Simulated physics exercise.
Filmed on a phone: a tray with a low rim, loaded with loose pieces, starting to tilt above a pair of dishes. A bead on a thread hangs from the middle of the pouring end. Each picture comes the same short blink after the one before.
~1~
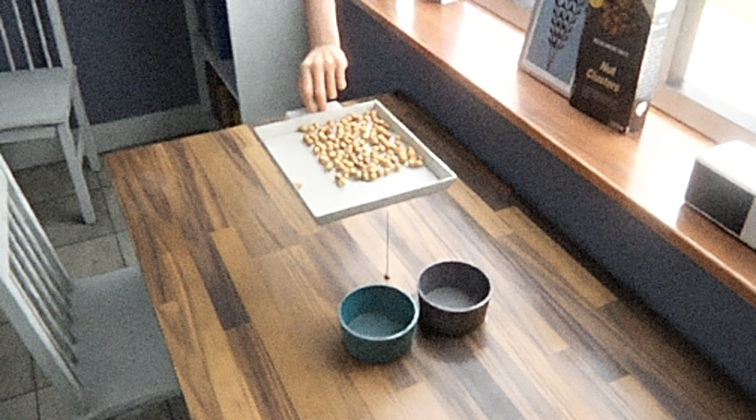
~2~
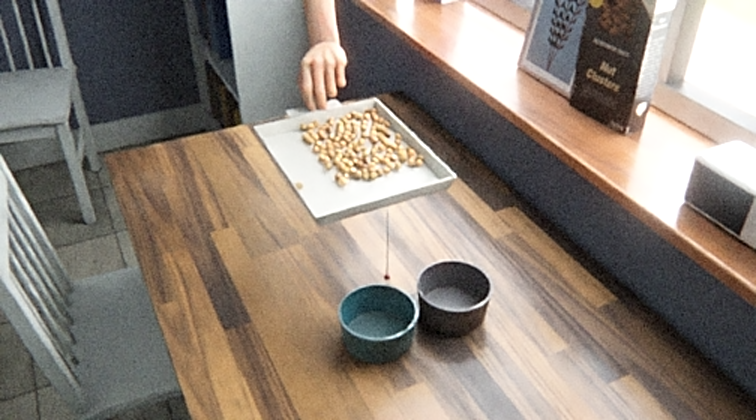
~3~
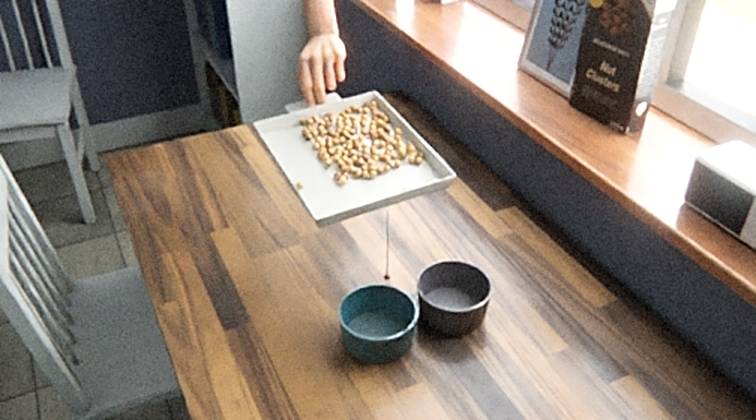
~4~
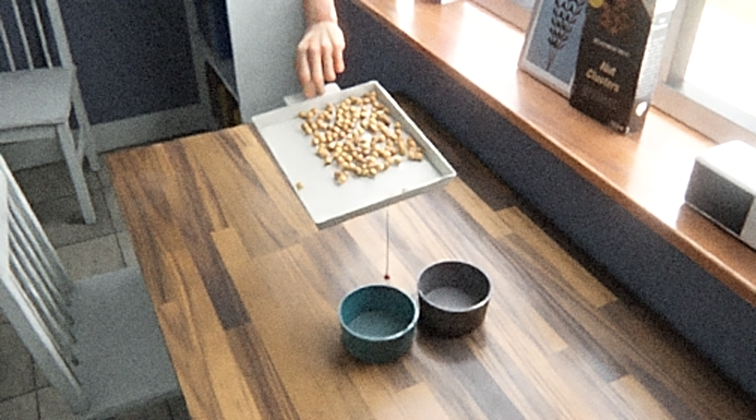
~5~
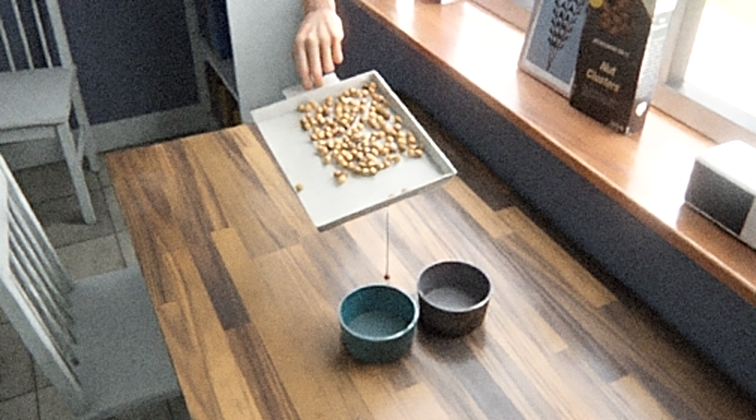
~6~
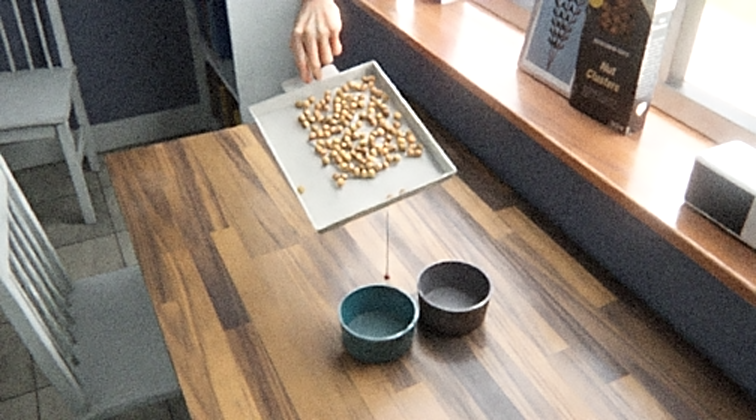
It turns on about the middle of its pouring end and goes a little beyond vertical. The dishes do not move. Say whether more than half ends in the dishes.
Caught overall: Under half.
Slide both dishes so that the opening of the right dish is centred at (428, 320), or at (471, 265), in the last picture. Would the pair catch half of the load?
The first try: The smaller part. The second: Not half.
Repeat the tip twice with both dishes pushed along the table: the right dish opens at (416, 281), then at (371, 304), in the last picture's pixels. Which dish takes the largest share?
One: The left one. Two: The dish on the left.
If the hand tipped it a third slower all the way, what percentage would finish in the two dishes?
Close to 10 per cent.
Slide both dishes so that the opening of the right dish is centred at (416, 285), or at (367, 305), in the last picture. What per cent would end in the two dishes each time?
The first gives 90 %, the second 60 %.
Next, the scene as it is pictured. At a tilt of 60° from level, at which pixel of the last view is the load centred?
Around (329, 229).
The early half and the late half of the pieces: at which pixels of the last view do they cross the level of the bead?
The first part at (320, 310); the rest at (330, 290).
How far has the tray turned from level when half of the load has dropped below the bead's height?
At about 85°.
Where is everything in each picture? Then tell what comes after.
Corners of the pouring end near (318, 213) and (450, 176), level; middle of the load near (355, 146), round wooden beads; left dish near (395, 347); right dish near (473, 318); bead on its thread near (387, 277), in the first frame.
Corners of the pouring end near (318, 213) and (451, 175), level; middle of the load near (355, 145), in the second frame.
Corners of the pouring end near (318, 216) and (451, 174), tipped barely, lowest at the left corner; middle of the load near (355, 141), in the third frame.
Corners of the pouring end near (318, 219) and (451, 172), tipped a little, lowest at the left corner; middle of the load near (355, 135), in the fourth frame.
Corners of the pouring end near (318, 222) and (451, 171), tipped a little, lowest at the left corner; middle of the load near (354, 131), in the fifth frame.
Corners of the pouring end near (318, 225) and (451, 170), tipped clearly, lowest at the left corner; middle of the load near (353, 129), all but a few on the move; left dish near (395, 347); right dish near (473, 318), in the sixth frame.
Shortly afterwards, tray tipped steeply; near two thirds on the tray; only a few in the left dish; a little outside both; a little in the air.
Next, tray tipped right over; a little on the tray; a little in the left dish; near two thirds outside both; a little in the air.
Some moments later, tray tipped past a quarter turn; a little in the left dish; the bulk outside both.
In the end, tray tipped past a quarter turn; a little in the left dish; none at all in the right dish; the bulk outside both.
